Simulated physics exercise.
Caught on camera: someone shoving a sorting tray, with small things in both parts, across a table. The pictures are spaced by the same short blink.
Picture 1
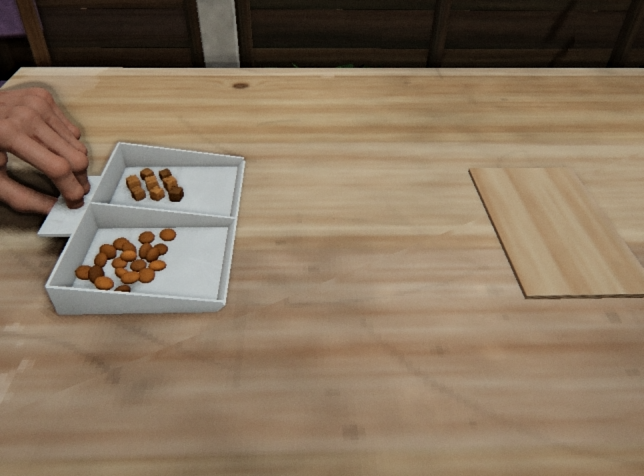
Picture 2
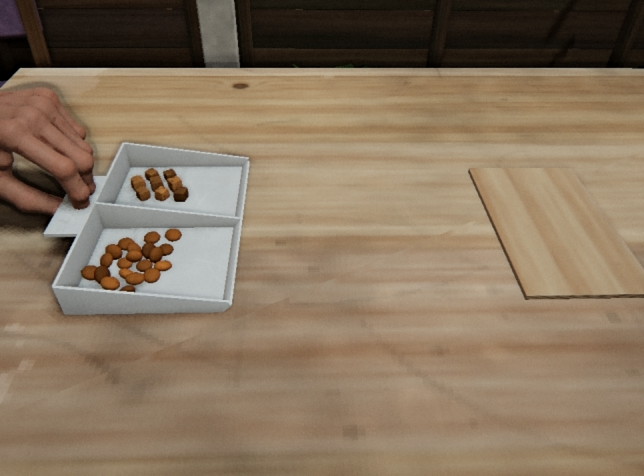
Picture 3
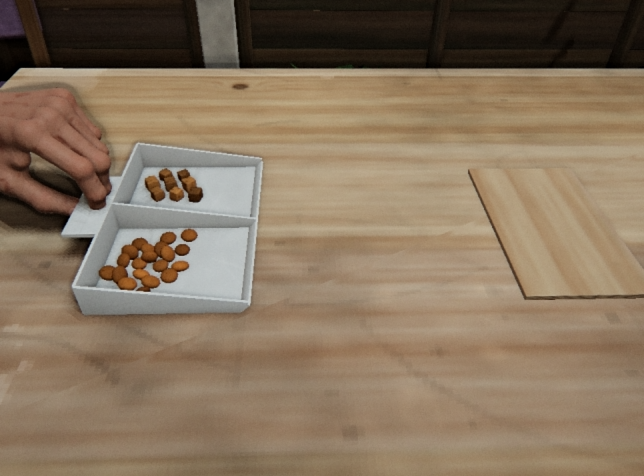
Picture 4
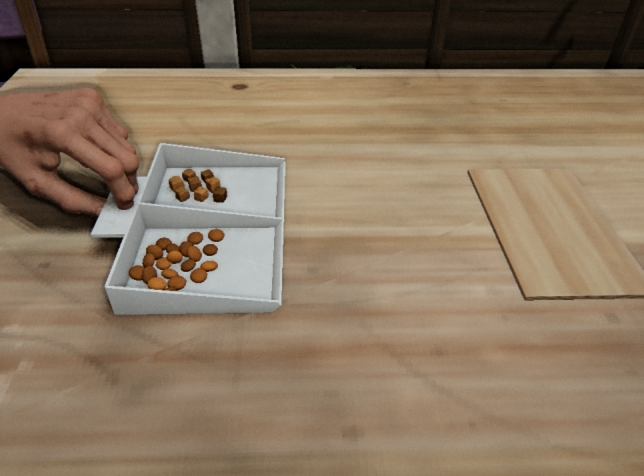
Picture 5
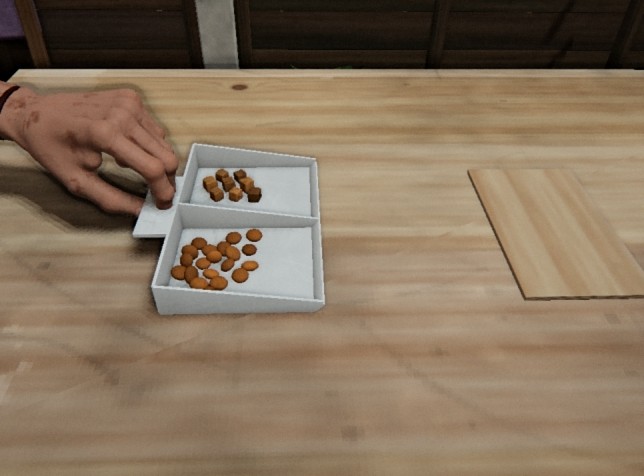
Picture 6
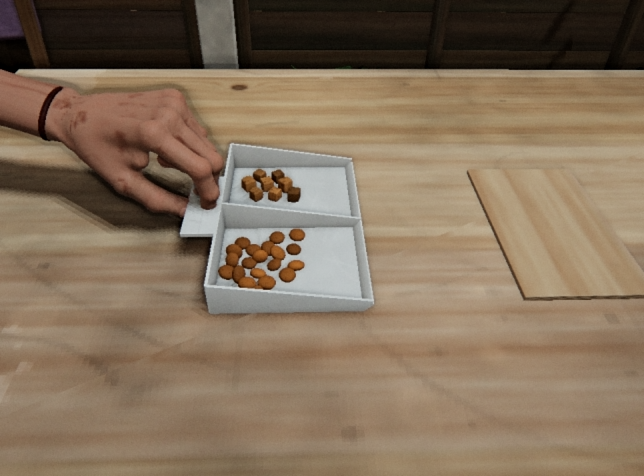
We see a hand at the left pushing a white two-part tray, with small brown cubes in the back section and rounded orange-brown pieces in the front, steadily rightward across a wooden table, while a flat board lies still.
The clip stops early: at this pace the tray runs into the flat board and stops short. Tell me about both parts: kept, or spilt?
Well, the front portion stays put and the back portion stays put.
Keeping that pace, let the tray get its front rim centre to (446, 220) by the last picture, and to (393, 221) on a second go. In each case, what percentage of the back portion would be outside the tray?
Roughly 40 % and 0 %.
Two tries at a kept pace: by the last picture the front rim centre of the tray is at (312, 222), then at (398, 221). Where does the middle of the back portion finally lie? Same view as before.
Around (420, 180) for one pace and around (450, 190) for the other, in that order.
Then, 0.09 s on from there, tray still sliding, front rim near (428, 221); front portion all inside; back portion all inside.
Then, 0.28 s on from there, tray stopped at the flat board; front portion all inside, moved towards the front rim; back portion all inside, moved towards the front rim.
In the end, tray stopped at the flat board; front portion all inside, moved towards the front rim; back portion all inside, moved towards the front rim.
